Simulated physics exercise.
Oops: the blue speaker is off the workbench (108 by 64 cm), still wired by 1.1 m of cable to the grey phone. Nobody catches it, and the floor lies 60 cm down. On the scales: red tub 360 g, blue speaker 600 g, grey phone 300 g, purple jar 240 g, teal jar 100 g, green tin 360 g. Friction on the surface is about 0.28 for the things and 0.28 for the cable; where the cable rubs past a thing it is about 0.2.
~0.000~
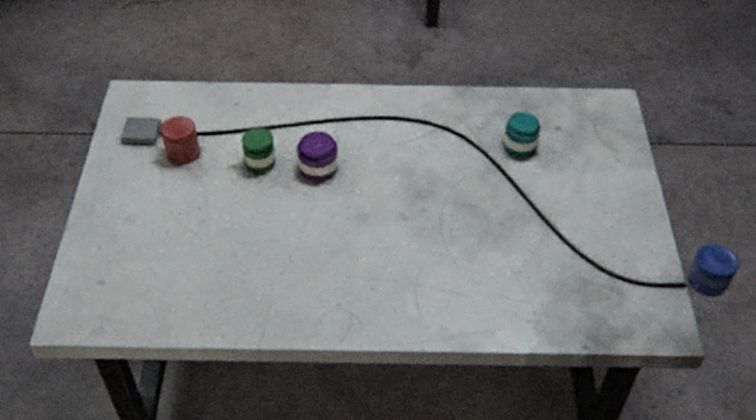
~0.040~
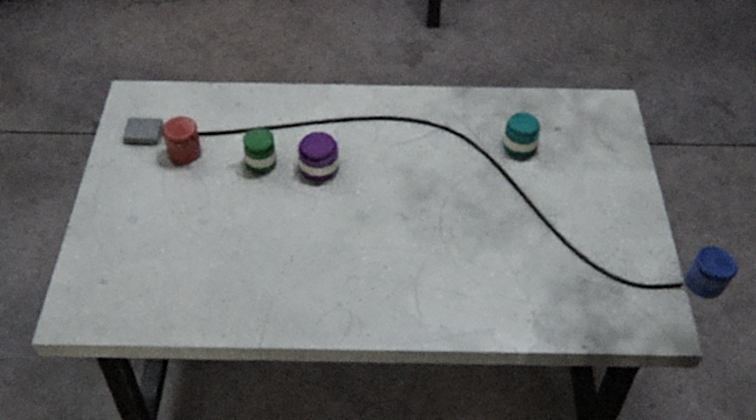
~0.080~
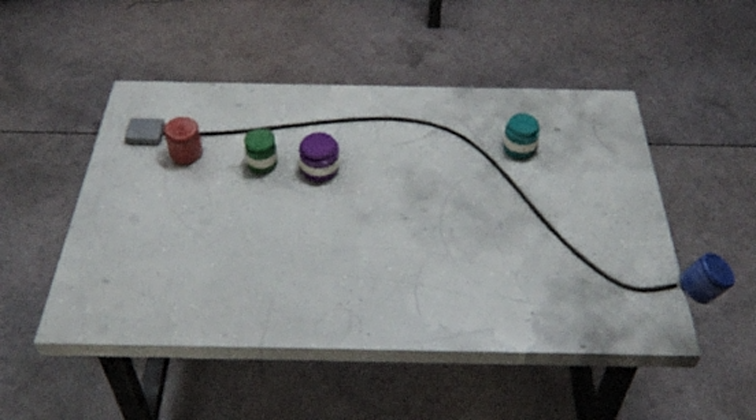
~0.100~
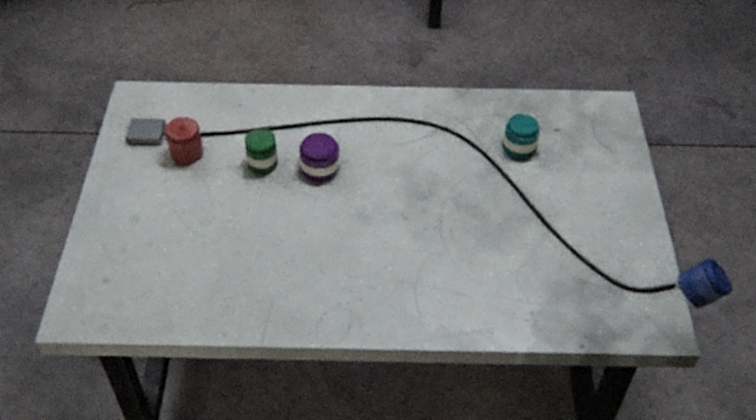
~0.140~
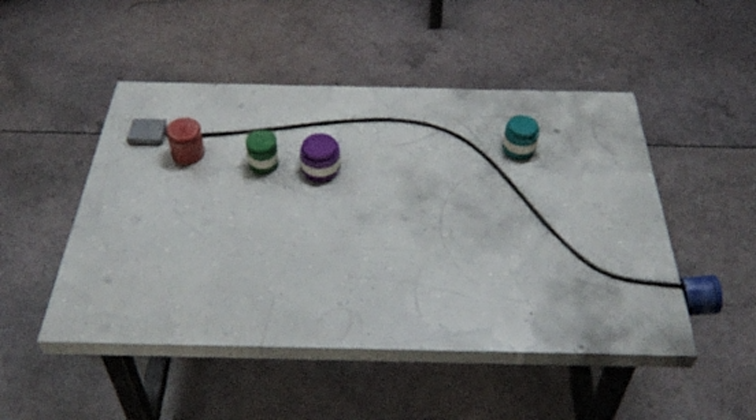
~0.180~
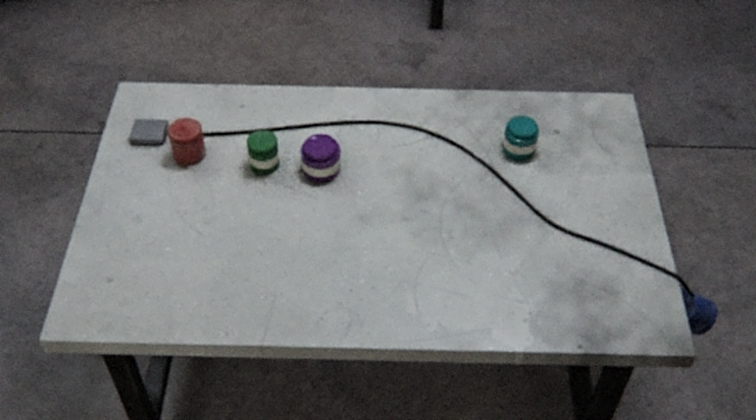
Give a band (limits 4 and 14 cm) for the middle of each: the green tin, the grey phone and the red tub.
In order: The green tin stays in the low band; the grey phone reaches the top band; the red tub moves a moderate way.
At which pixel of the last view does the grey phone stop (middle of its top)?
Near (421, 135).
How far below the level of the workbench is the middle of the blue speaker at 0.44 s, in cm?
About 35 cm.
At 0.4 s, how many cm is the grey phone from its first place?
About 22 cm.
By 0.4 s, the cable's tail end at (269, 142); grey phone 22 cm off its start, red tub 6 cm off its start, blue speaker over the edge.
By 0.7 s, the cable's tail end at (391, 144); grey phone 45 cm off its start, red tub 7 cm off its start, blue speaker over the edge.
By 0.9 s, the cable's tail end at (438, 144); grey phone 54 cm off its start at (421, 135), red tub 8 cm off its start at (215, 144), blue speaker over the edge.
By 1.2 s, the cable's tail end at (438, 144); grey phone 54 cm off its start, red tub 8 cm off its start, blue speaker over the edge.
By 2.4 s, the cable's tail end at (438, 144); grey phone 54 cm off its start at (421, 135), red tub 8 cm off its start at (215, 144), green tin 0 cm off its start at (262, 140), blue speaker over the edge.
